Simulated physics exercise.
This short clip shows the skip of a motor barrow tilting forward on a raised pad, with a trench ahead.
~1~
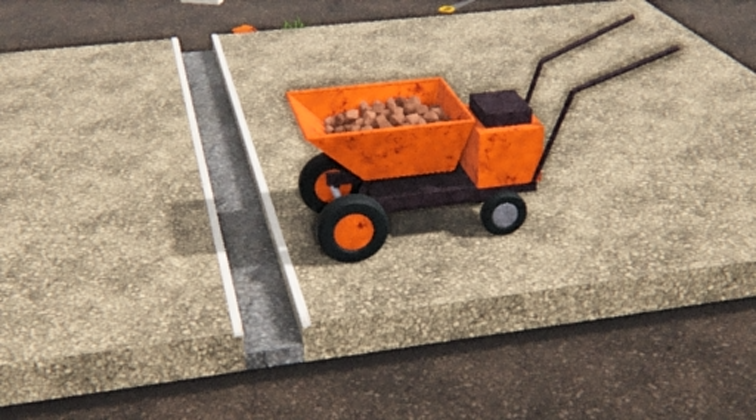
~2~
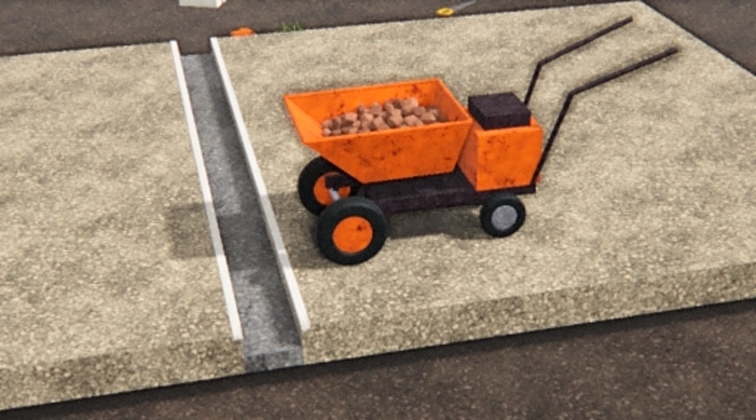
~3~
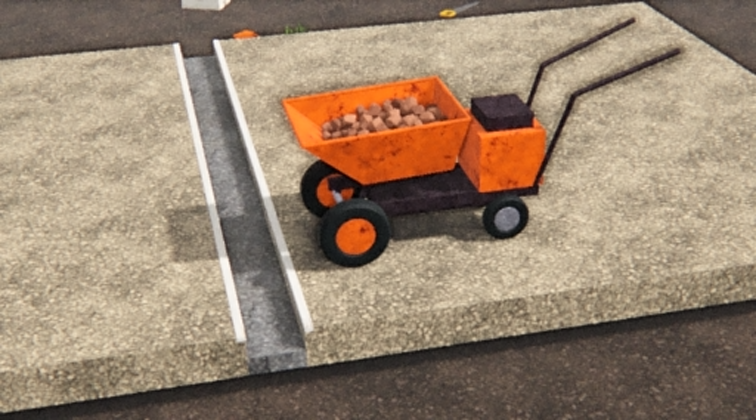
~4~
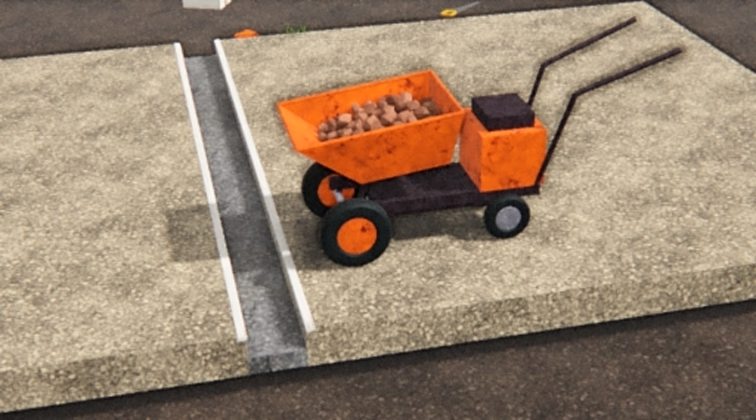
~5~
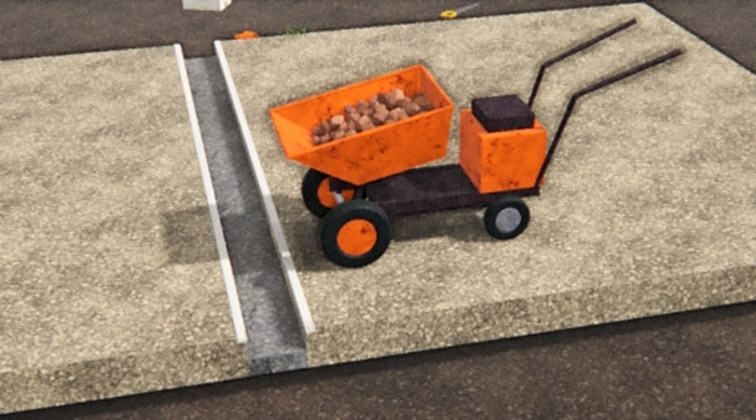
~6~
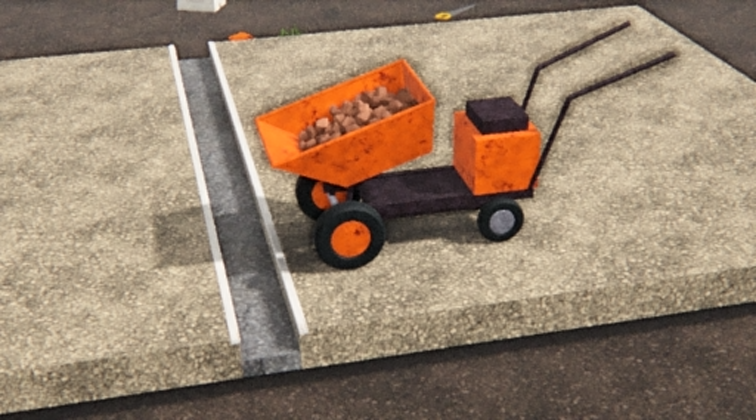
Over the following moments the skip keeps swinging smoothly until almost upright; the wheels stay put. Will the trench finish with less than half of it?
Yes, less than half.
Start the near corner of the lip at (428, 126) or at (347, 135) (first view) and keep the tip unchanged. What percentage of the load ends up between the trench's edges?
Roughly 30 per cent, and 80 per cent.
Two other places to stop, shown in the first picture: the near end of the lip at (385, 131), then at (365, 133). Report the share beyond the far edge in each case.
Result: Try 1 = 0 %, try 2 = 0 %.
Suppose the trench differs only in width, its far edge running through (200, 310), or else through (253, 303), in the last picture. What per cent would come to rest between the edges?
In order: 70 per cent, then 0 per cent.
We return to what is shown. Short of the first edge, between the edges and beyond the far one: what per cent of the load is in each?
Short 0, between 15, beyond 70 per cent.
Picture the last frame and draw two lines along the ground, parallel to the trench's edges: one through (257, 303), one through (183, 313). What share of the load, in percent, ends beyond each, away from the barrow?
Near 80 % and near 30 %, in that order.
Just after the last frame, skip tipped steeply; every one in the skip.
A moment on, skip tipped right over; roughly half in the skip; just a few in or heaped over the trench; roughly half beyond it; just a few falling.
Further on, skip tipped right over; roughly a quarter in the skip; about a tenth in or heaped over the trench; roughly two thirds beyond it.
When it is over, skip tipped right over; about a tenth in the skip; about a tenth in or heaped over the trench; roughly two thirds beyond it.
